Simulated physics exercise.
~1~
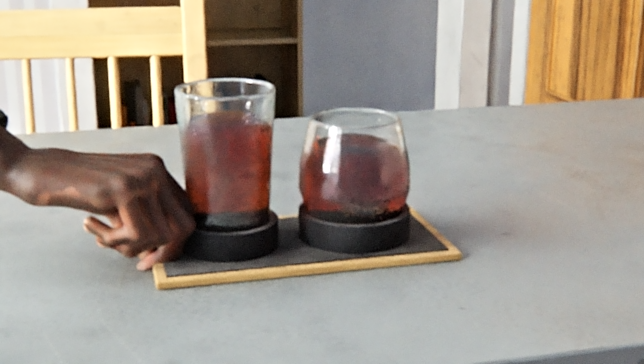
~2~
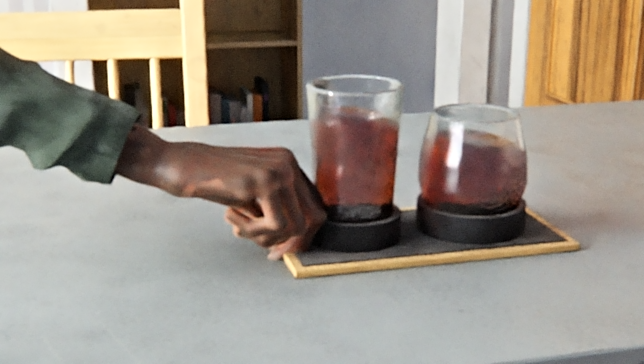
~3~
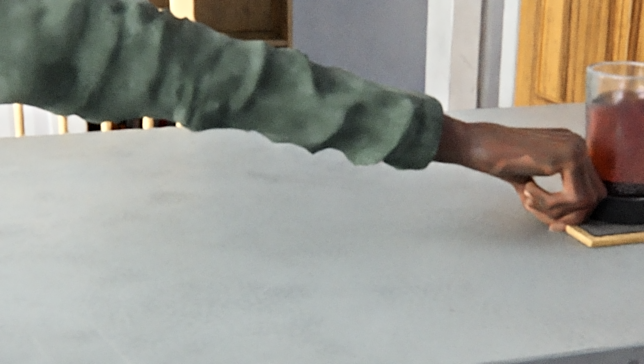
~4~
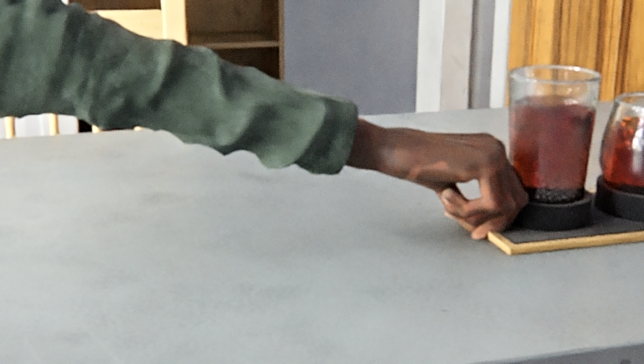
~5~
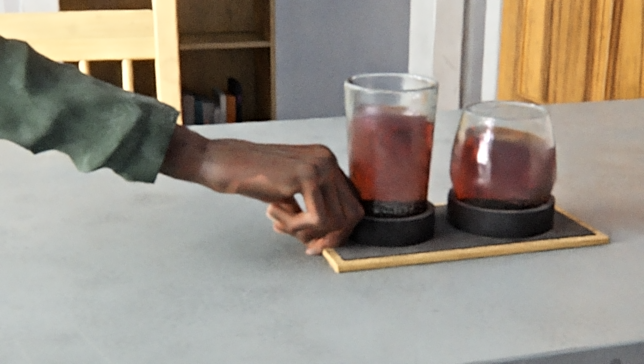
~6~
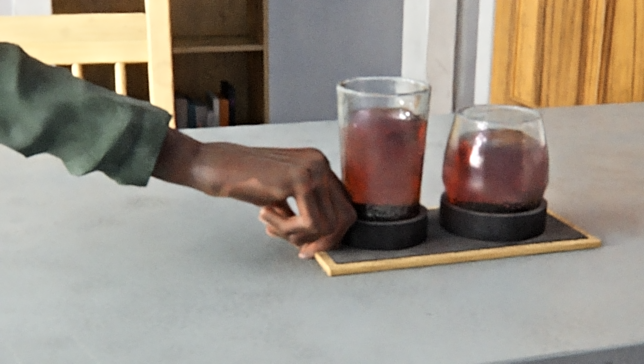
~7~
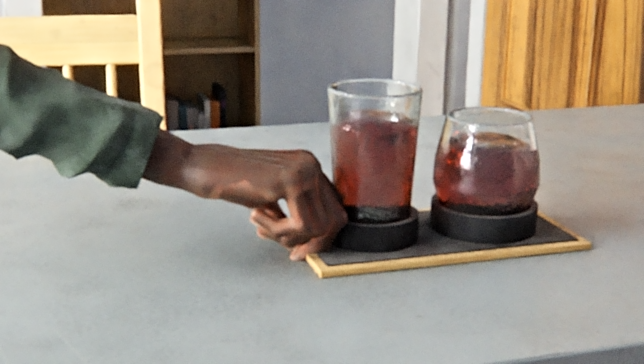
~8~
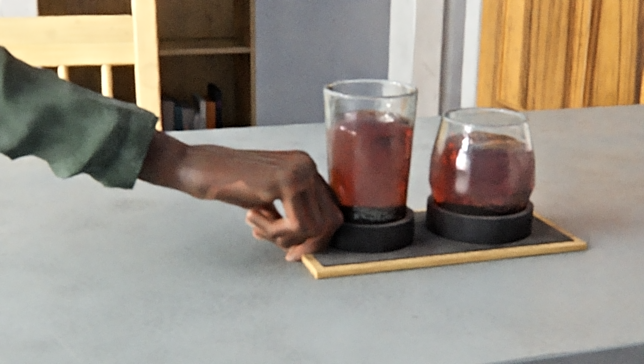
Two clear glasses of reddish-brown tea, a tall one on the left and a rounded stemless one on the right, stand in black holders on a dark tray with a pale wooden edge. The tray rests on a grey tabletop, seen from the side and slightly above, with wooden furniture and shelves behind. A hand in a dark green sleeve grips the tray's left end and pushes it far to the right, until the rounded glass leaves view. The hand then draws it back left, bringing both glasses into sight. The tray slows and settles near the middle, with both glasses upright, no spilled tea visible, and the hand still beside it.
